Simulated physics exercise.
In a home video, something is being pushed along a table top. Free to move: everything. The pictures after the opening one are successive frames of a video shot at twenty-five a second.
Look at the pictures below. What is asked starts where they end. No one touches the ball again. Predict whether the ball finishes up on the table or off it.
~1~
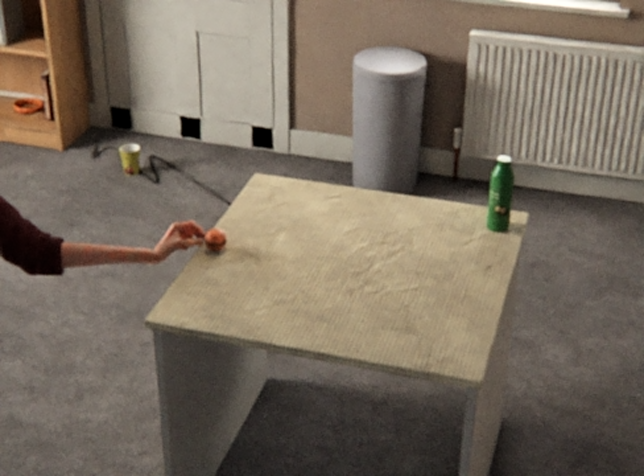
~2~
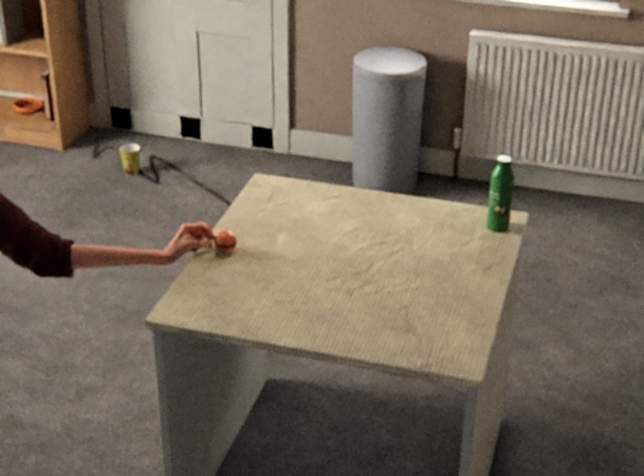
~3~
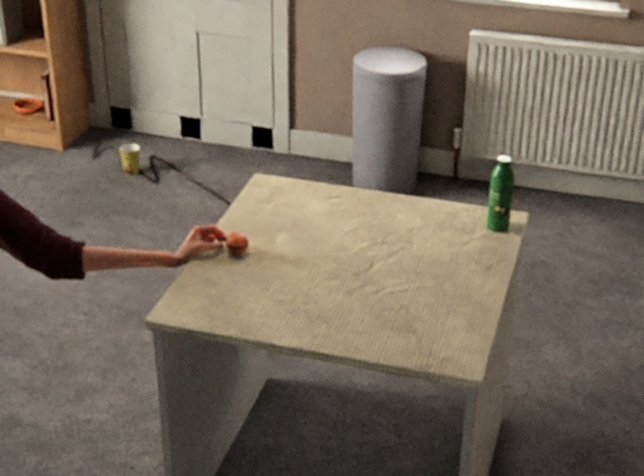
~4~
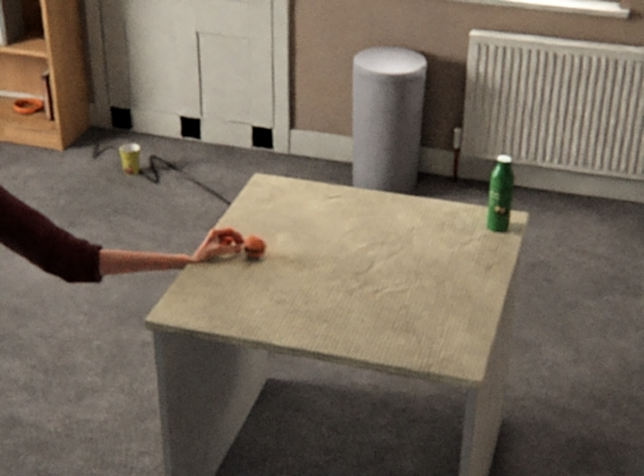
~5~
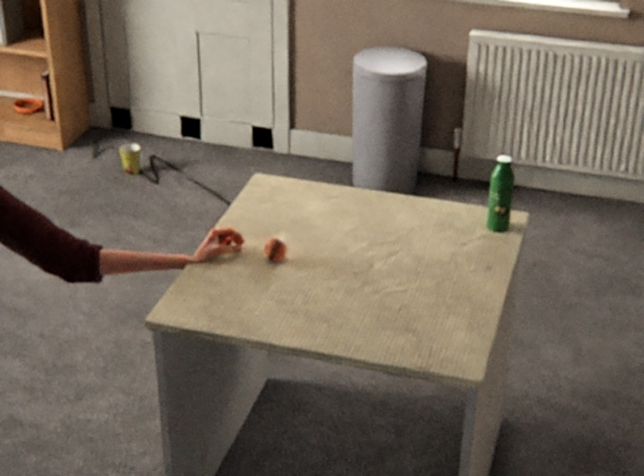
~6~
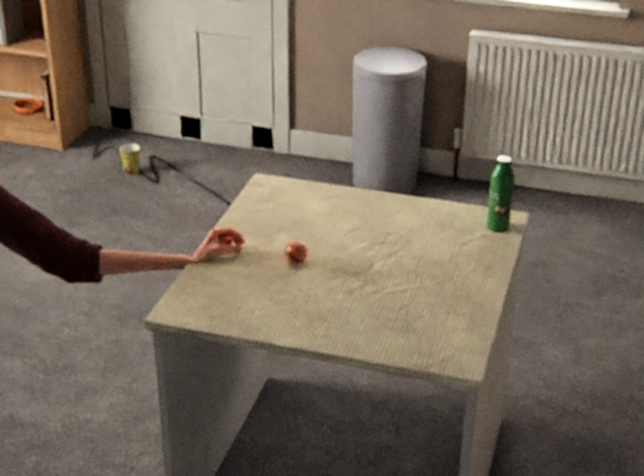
It will end up off the table.
Then, 0.20 s later than the last frame, orange ball moved well along near (399, 269).
Then, 0.50 s later than the last frame, orange ball now off the table.
Then, 0.90 s later than the last frame, things are still on the move.
When it is over, off the table, orange ball.
